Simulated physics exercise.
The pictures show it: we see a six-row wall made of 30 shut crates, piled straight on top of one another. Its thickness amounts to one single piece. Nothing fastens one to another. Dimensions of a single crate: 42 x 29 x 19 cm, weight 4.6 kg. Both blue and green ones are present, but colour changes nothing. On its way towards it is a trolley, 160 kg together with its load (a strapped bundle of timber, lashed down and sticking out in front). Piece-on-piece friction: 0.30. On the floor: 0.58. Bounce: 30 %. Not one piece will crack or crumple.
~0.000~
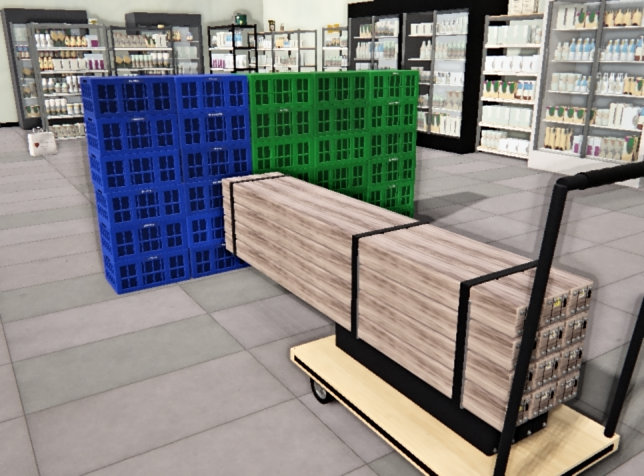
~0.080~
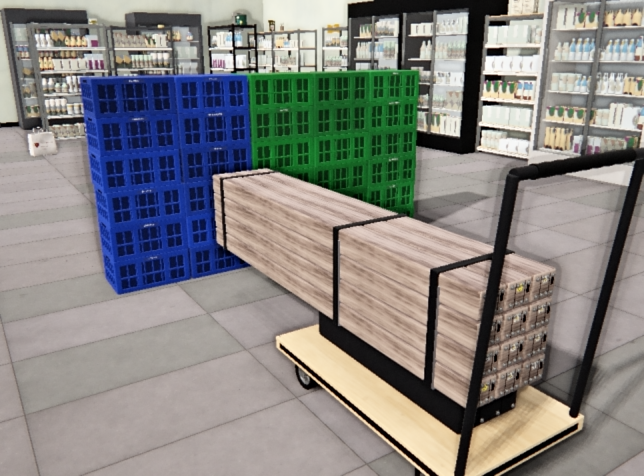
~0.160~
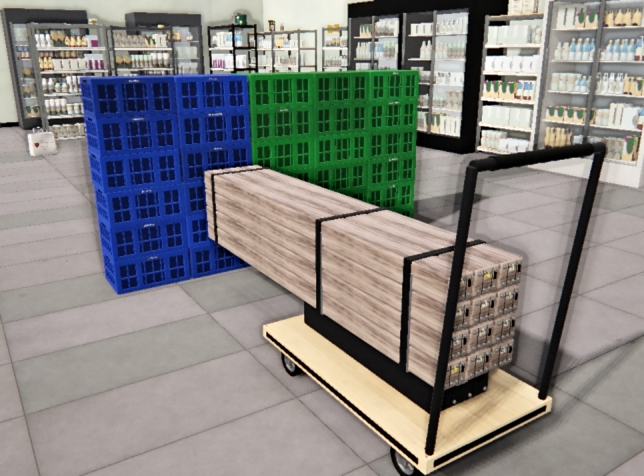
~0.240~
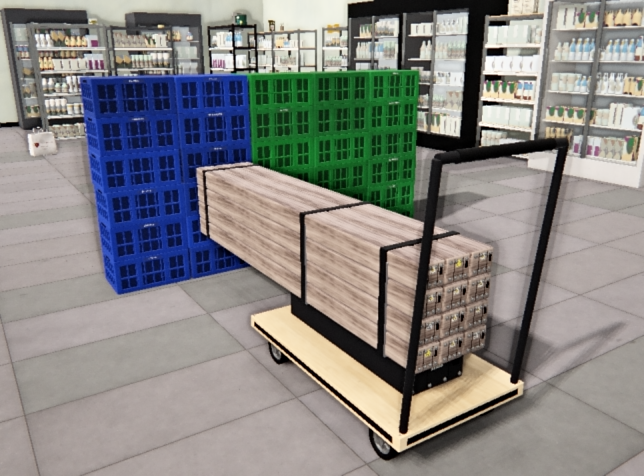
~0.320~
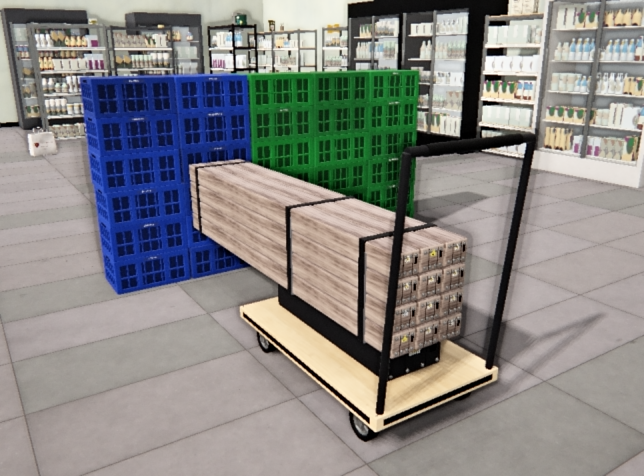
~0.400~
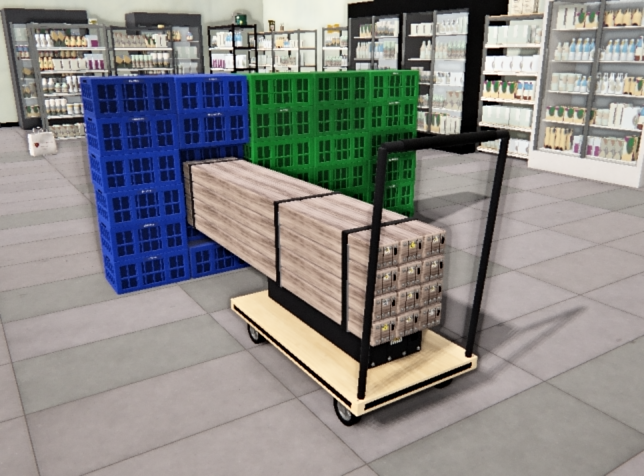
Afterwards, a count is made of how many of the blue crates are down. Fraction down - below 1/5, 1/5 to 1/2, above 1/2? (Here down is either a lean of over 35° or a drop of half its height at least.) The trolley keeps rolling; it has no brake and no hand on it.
1/5 to 1/2.
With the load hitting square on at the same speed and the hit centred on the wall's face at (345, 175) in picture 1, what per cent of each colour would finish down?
Result - blue: 0 %; green: 30 %.
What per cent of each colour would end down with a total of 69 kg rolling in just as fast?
Result: Blue 40 and green 0 in a hundred.
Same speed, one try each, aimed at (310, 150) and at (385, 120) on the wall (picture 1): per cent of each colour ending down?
Blue 0 then 0, green 40 then 30 per cent.
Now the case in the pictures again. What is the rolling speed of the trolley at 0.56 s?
About 1.2 m/s.
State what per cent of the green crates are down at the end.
Green: 0%.
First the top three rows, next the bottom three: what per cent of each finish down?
From above it's 20%, from below it's 10%.
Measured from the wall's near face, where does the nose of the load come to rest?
110 cm past it.
After 0.56 s, load 30 cm past the wall's line, still rolling; none of the 12 blue crates down (0 of 30 in all colours); top blue crate unmoved.
After 0.80 s, load 57 cm past the wall's line, still rolling; 4 of the 12 blue crates down (4 of 30 in all colours); top blue crate unmoved.
After 1.18 s, load 95 cm past the wall's line, still rolling; 5 of the 12 blue crates down (5 of 30 in all colours); top blue crate unmoved.
After 1.42 s, load 1.06 m past the wall's line, still rolling; 5 of the 12 blue crates down (5 of 30 in all colours); top blue crate shifted 46 mm; top green crate shifted 42 mm.
At rest (2.1 s), load 1.08 m past the wall's line, stopped; 5 of the 12 blue crates down (5 of 30 in all colours); top blue crate shifted 7 cm; top green crate shifted 6 cm. That is 42 per cent. As the last picture would show them, middles, top blue crate near (114, 96), top green crate near (267, 89).
